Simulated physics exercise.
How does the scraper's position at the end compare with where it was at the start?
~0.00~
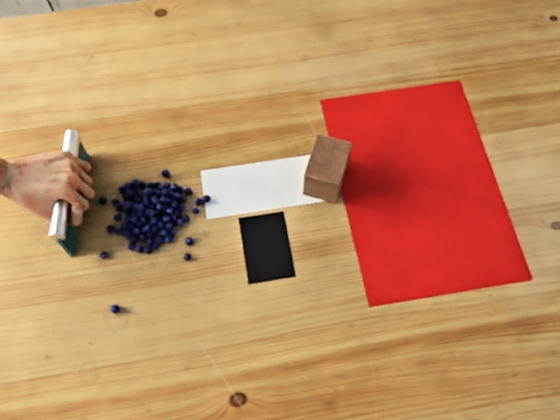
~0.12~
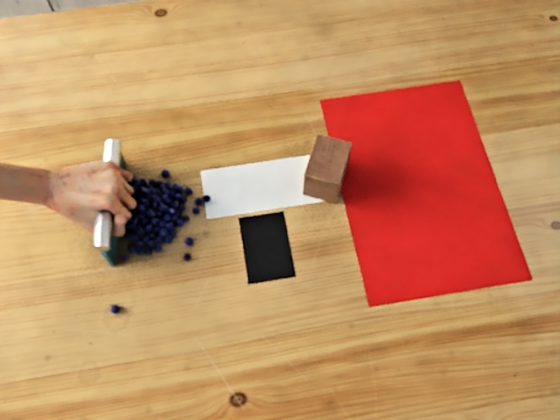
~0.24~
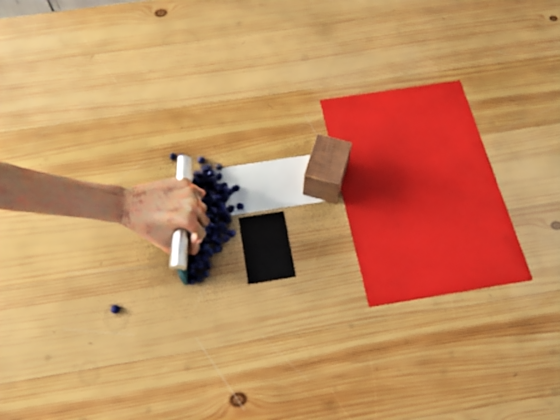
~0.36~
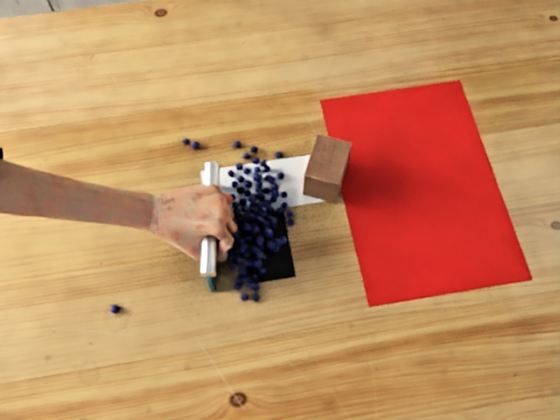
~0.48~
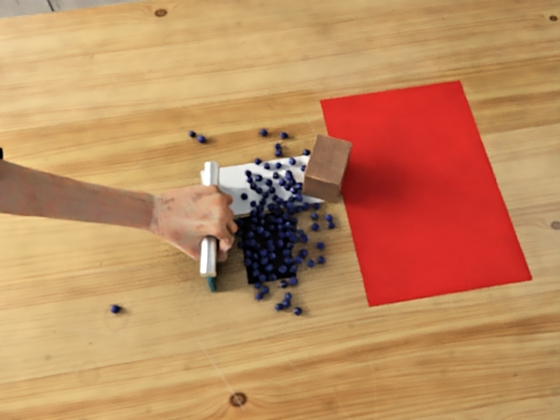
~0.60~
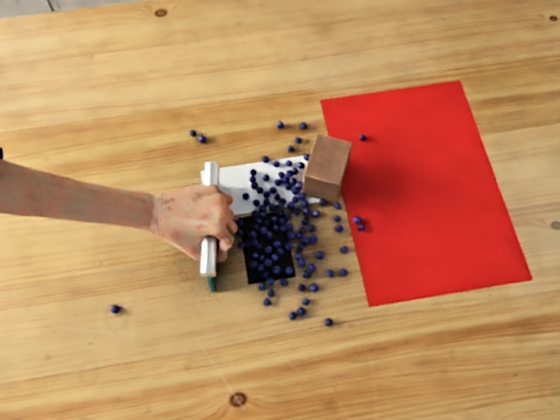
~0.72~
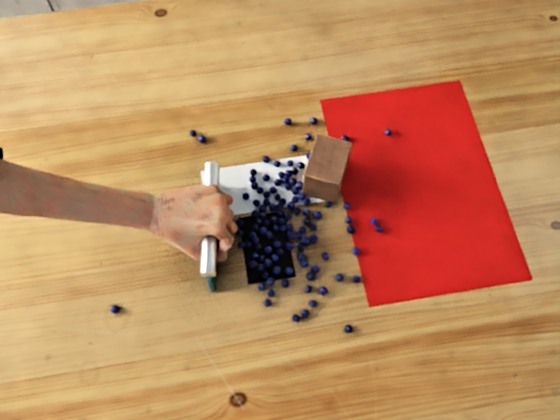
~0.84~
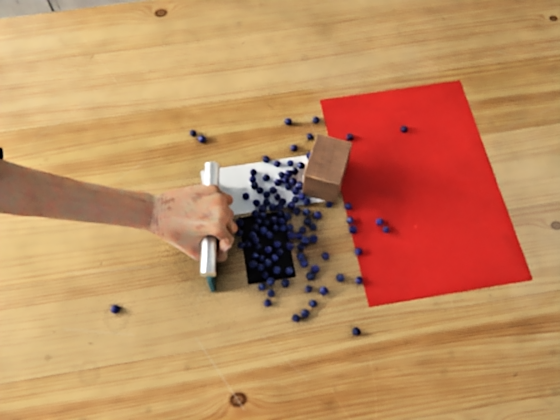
It starts at the far left, on the left side of the blueberry pile, and ends further right, at the left edge of the white mat.
